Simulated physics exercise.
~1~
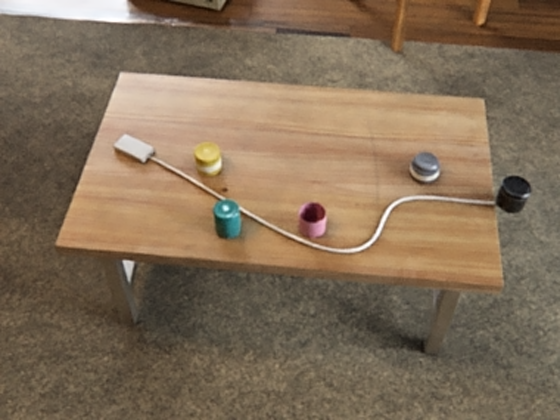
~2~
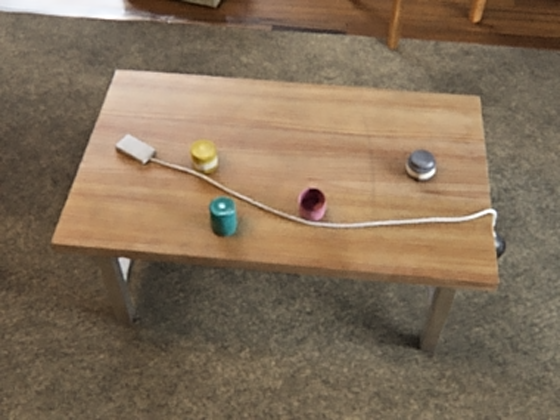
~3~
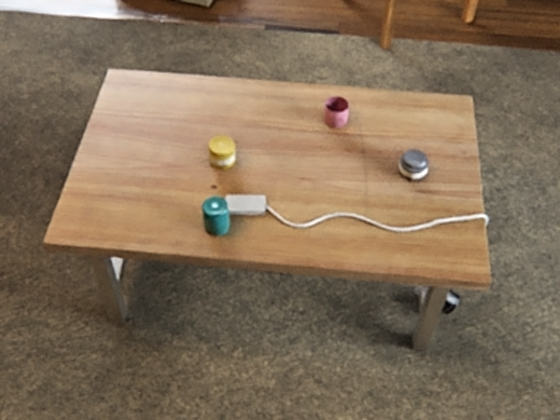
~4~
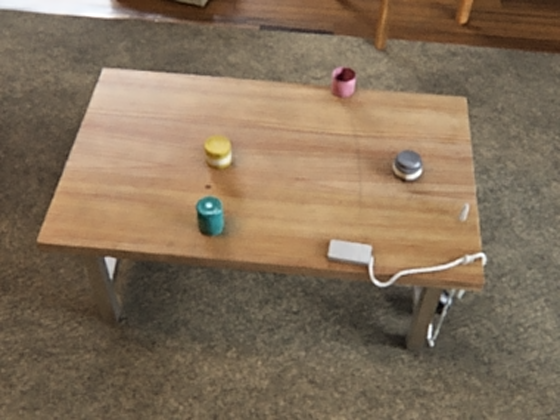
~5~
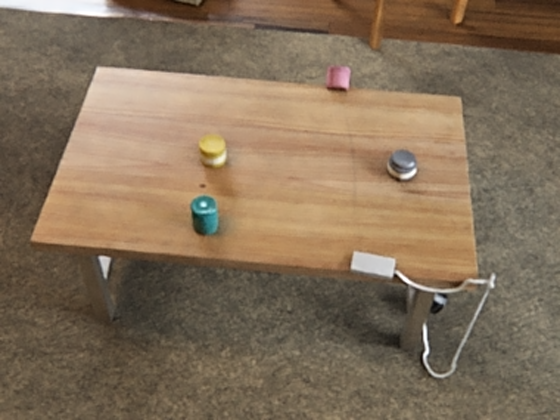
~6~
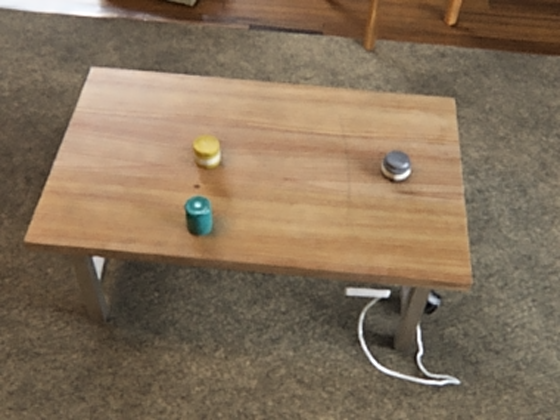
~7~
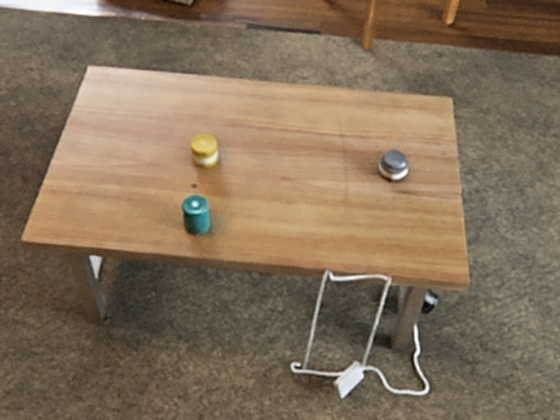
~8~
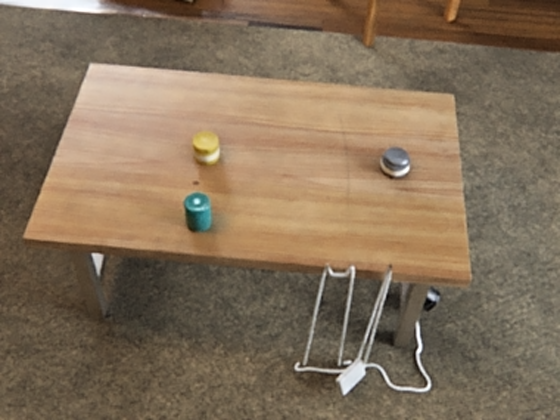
On a light wooden table standing on a brownish carpet, a pale cable winds among small containers, from a white, boxy device at the left to a black, rounded one dropping off the right end. As the black object falls, the cable pulls straighter and drags the white device rightward past the teal tub. The pink cup is swept toward the far edge, while the yellow tin shifts slightly. The white device slides to the near edge and drops off, and the cup goes over the far side. The yellow tin, teal tub and grey jar remain on top, with the cable below the front edge.
